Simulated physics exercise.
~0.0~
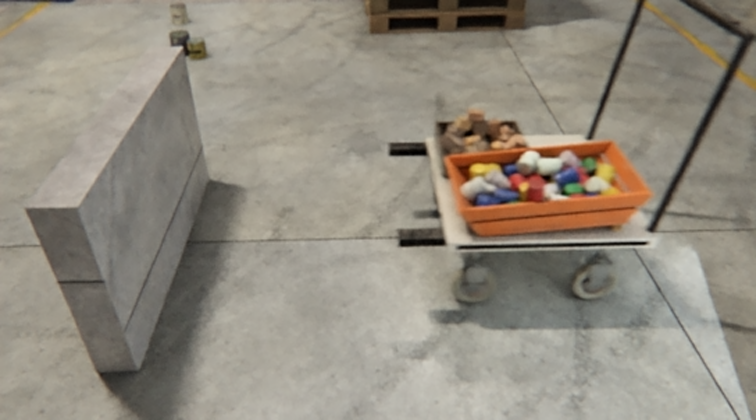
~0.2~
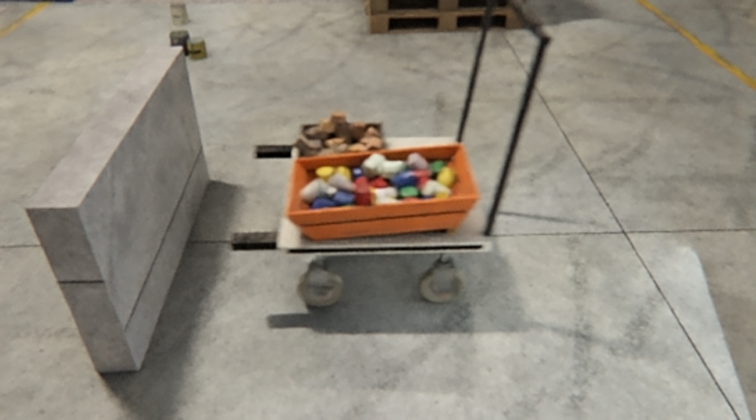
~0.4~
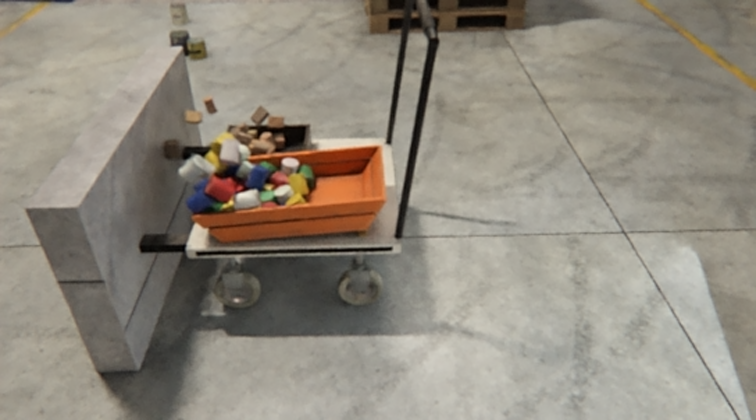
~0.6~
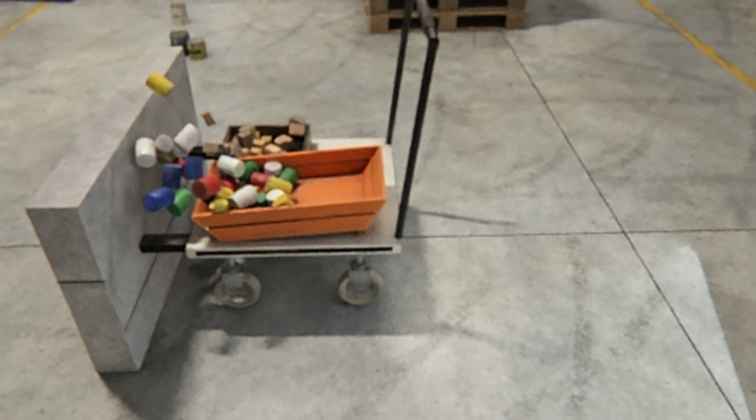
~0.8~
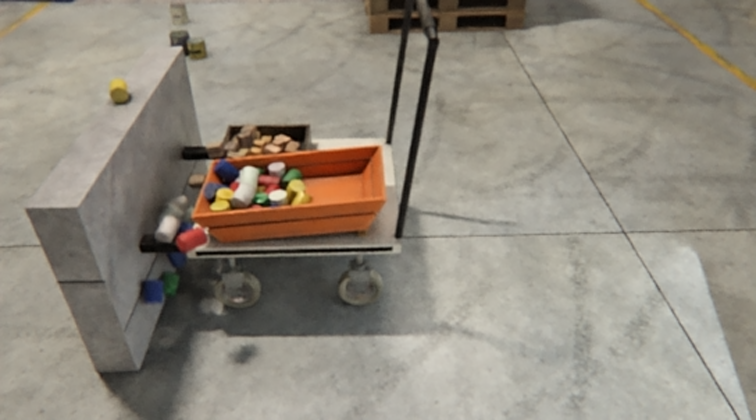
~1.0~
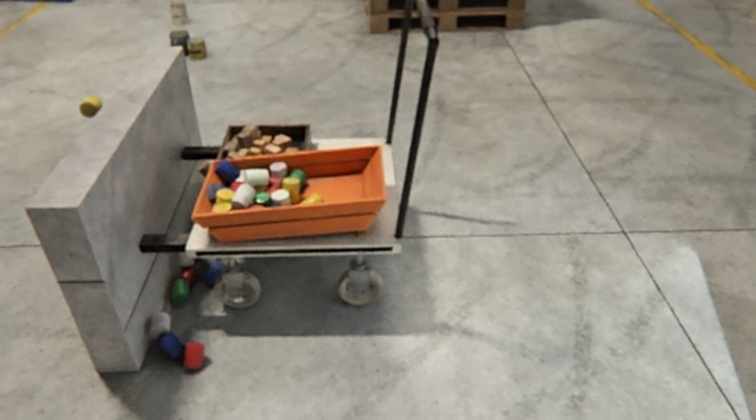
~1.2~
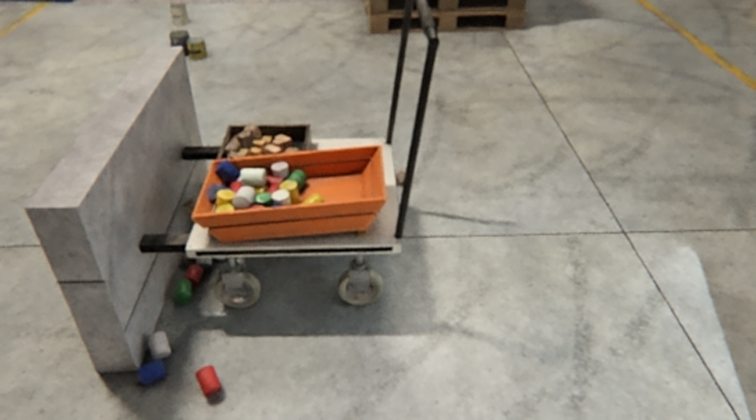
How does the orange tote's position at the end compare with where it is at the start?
It starts on the right side of the view, well away from the grey wall, and ends farther left, close to the wall on the stopped cart.
At first, a flat cart with a tall dark handle rolls left across a concrete floor toward a low grey wall, carrying an orange tote of colourful jars and a dark tote of wooden offcuts. Its front bars meet the wall and the cart stops short. The loose loads surge left, and jars and a few wood pieces fly out over the front. One yellow jar sails over the wall, while others drop into the gap and roll on the floor. Finally the cart stands still, with many jars still in the orange tote and several lying by the wall.
